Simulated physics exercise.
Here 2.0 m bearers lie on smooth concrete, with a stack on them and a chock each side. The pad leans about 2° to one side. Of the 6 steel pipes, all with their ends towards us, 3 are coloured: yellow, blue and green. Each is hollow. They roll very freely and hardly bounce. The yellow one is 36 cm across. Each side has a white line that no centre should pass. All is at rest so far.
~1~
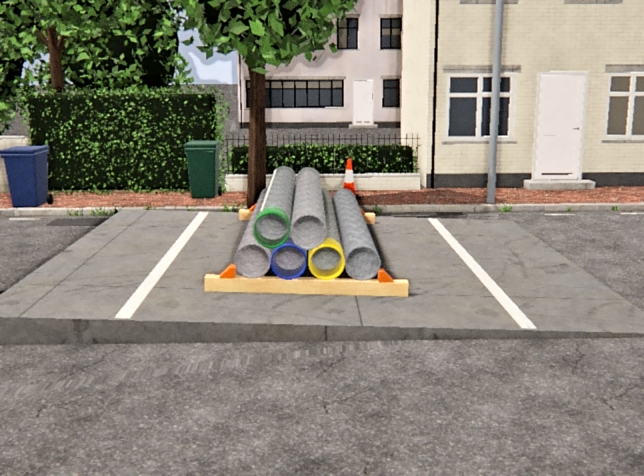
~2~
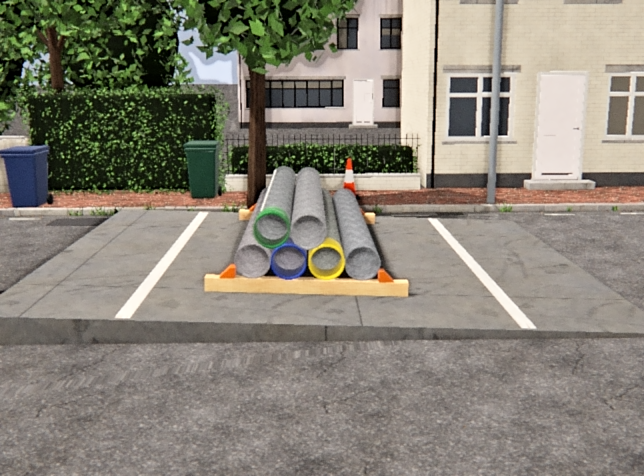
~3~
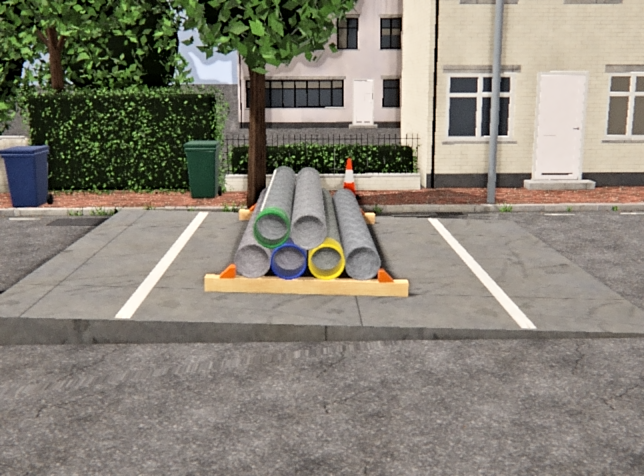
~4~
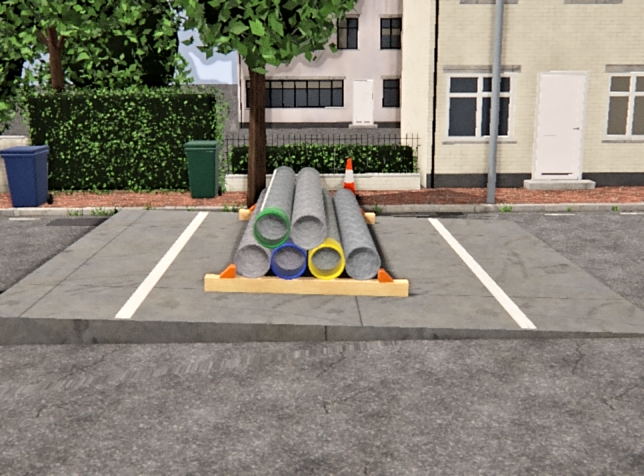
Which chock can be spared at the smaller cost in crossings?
The left-hand one loses fewer.
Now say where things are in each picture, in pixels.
The first frame shows yellow (327, 263), blue (289, 262), green (271, 231); the pad slopes 2° down to the right; 4 of the 6 form the bottom row; nothing moves.
The second frame shows yellow (327, 263), blue (289, 262), green (271, 231); nothing moves.
The third frame shows yellow (327, 263), blue (289, 262), green (271, 231); both chocks in; lines at (144, 290) and (504, 300); nothing moves.
The fourth frame shows yellow (327, 263), blue (289, 262), green (271, 231); all still.
With the left chock gone, after 0.9 s, yellow is on the bearers, 85 cm from the bearers' right end; blue is on the bearers, 85 cm from the bearers' left end; green is up on others, 65 cm from the bearers' left end; 0 of 6 have crossed.
With the left chock gone, finally, yellow is on the bearers, 85 cm from the bearers' right end; blue is on the bearers, 85 cm from the bearers' left end; green is up on others, 65 cm from the bearers' left end; 0 of 6 have crossed.
With the right chock gone, after 3.1 s, yellow is on the bearers, 25 cm from the bearers' right end, rolling right; blue is on the bearers, 60 cm from the bearers' right end, rolling right; green is up on others, 80 cm from the bearers' right end, rolling right; 0 of 6 have crossed.
With the right chock gone, finally, yellow is past the right line; blue is past the right line; green is past the right line; 6 of 6 have crossed.
